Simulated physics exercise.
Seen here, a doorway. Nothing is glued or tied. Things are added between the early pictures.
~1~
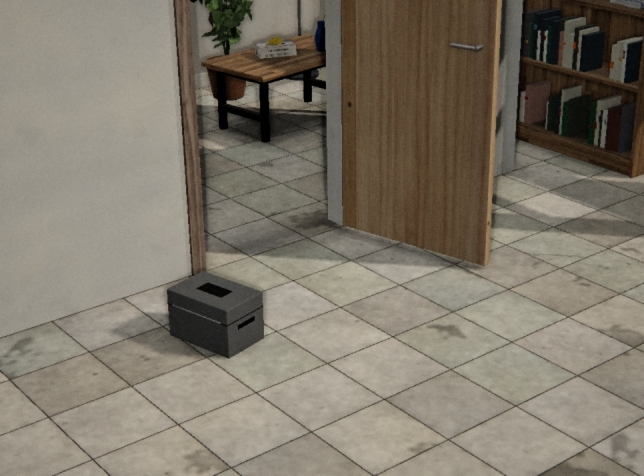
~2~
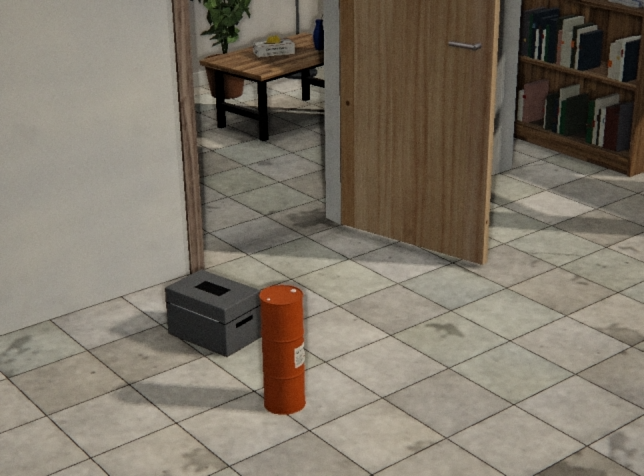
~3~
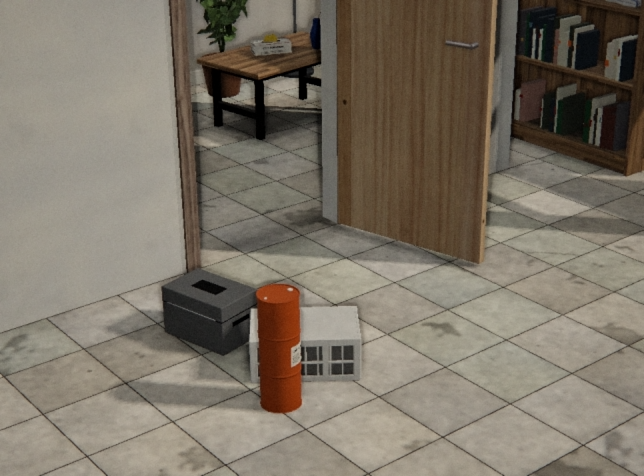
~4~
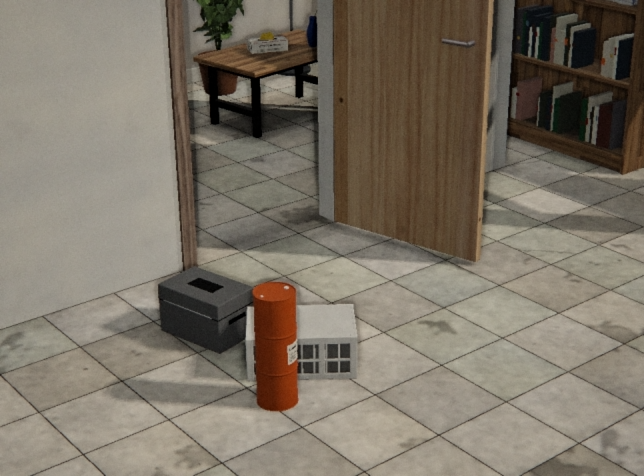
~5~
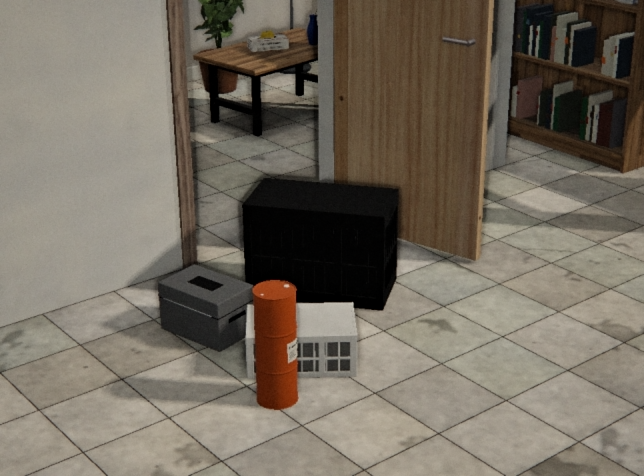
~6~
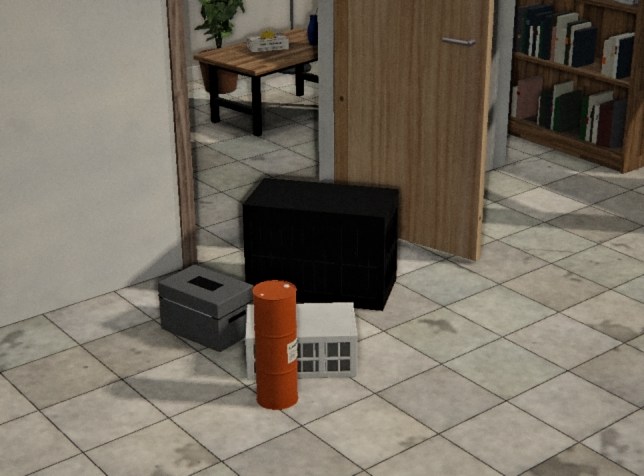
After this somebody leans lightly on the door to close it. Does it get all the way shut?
Here the door jams.
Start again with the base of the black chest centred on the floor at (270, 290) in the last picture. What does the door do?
Then it is blocked.
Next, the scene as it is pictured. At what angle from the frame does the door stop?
Some 75° open.
Then, 0.50 s later than the last frame, door at 94°.
Then, 0.80 s later than the last frame, door at 79°.
When it is over, door at 74°; all 4 as before. End places, in pixels of the last picture, black chest near (320, 243).
